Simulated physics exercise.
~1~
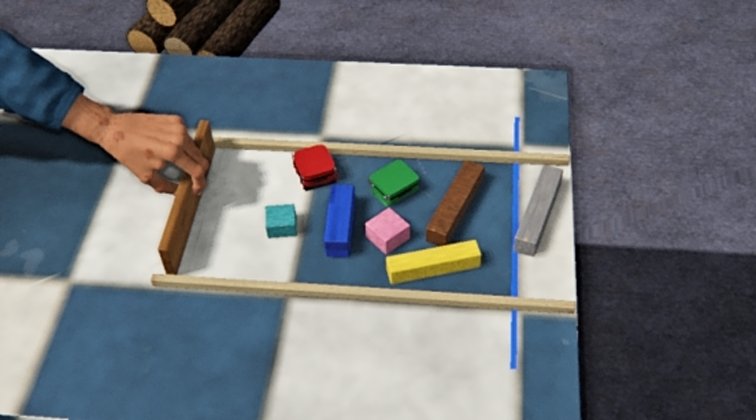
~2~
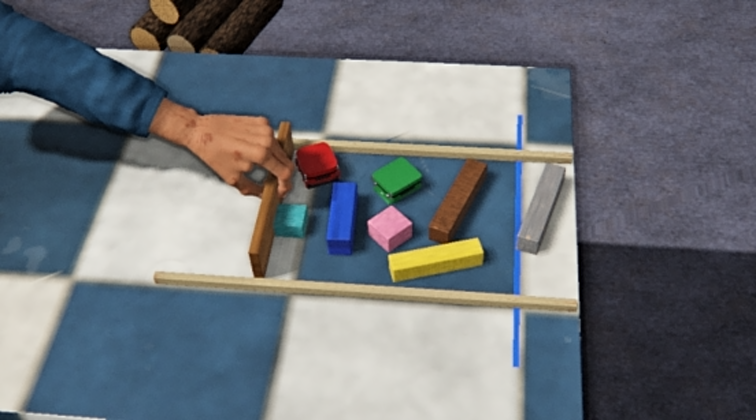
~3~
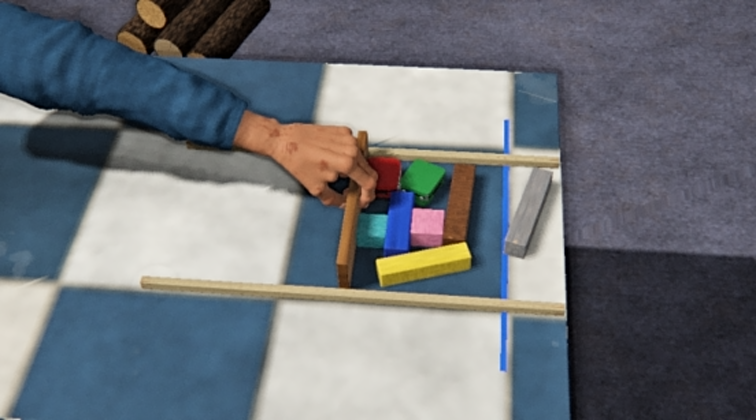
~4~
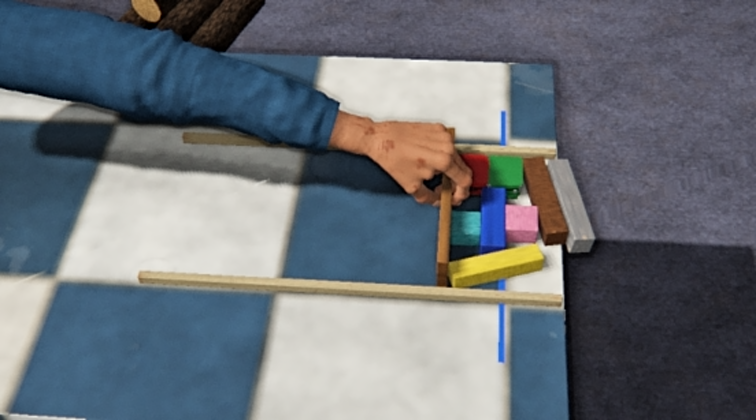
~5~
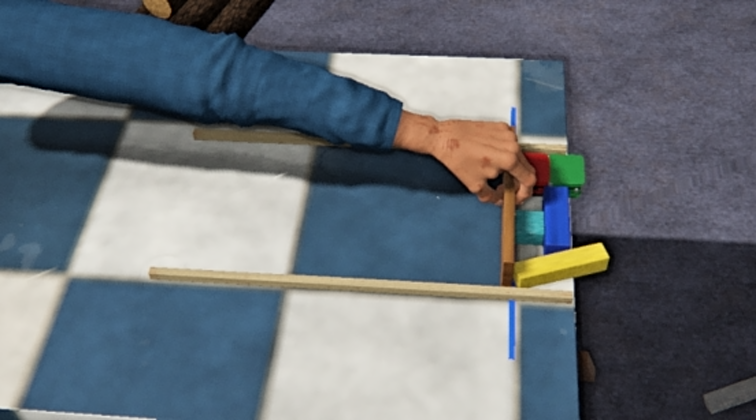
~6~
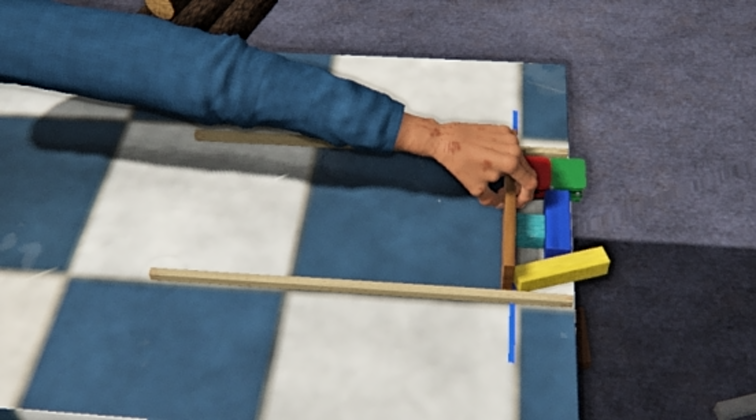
A hand slid an upright wooden board to the right between two rails, bunching up colored blocks and sticks until the grey, brown and pink ones went off the table's edge, then stopped at the blue tape with the yellow stick jutting over.
